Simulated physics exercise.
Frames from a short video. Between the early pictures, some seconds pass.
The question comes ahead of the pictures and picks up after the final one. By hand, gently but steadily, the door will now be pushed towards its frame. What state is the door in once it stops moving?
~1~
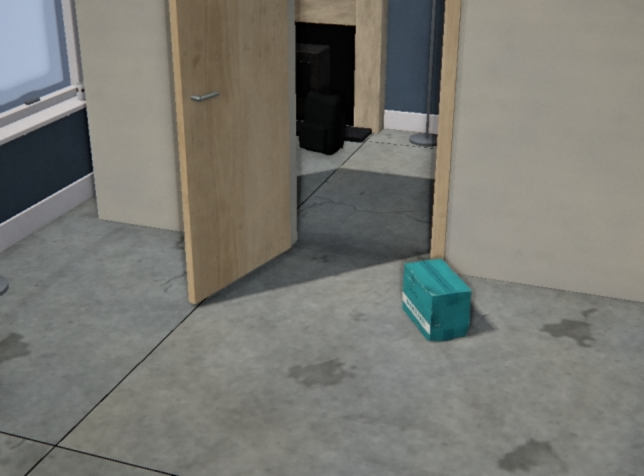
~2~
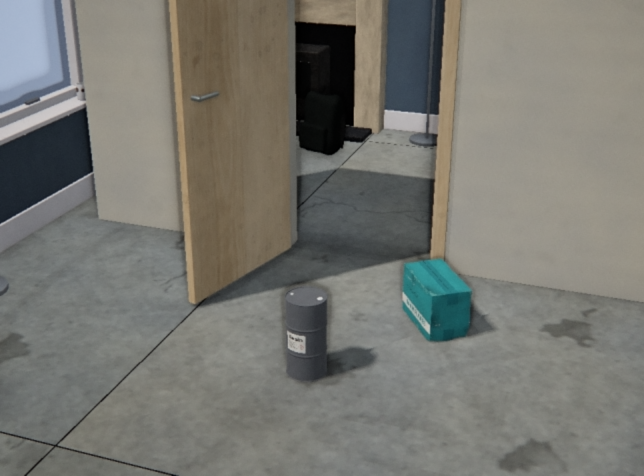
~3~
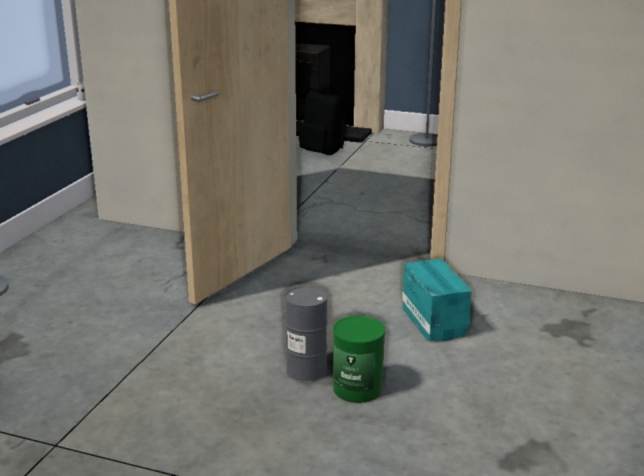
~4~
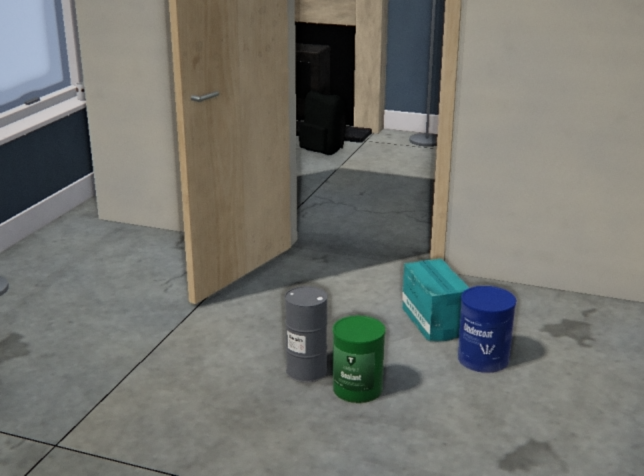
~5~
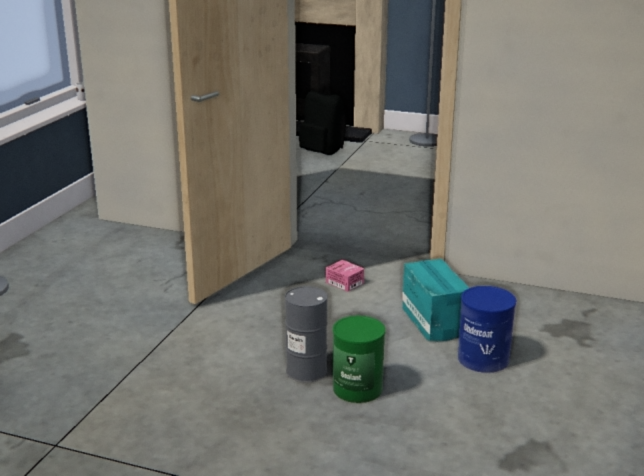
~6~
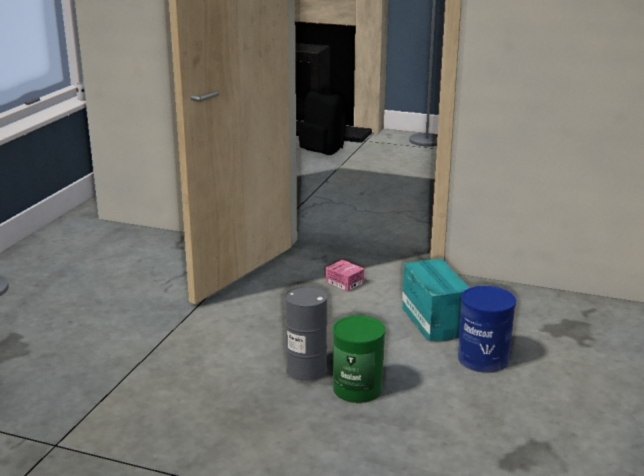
The door travels the whole way.
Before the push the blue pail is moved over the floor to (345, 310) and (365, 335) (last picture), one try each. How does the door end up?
Try 1 - gets caught; try 2 - swings fully home.
Then, 0.60 s on from there, door at 72°.
Then, 1.00 s on from there, door at 32°; pink box shifted about its own width near (363, 272).
Then, 1.20 s on from there, door at 11°; pink box shifted well along near (387, 260).
Then, 1.30 s on from there, door at 0°; pink box shifted well along near (395, 253).
In the end, door at 0°; moved from the start, pink box; the other 4 unmoved. At the end, from the last picture's camera, pink box near (401, 246).
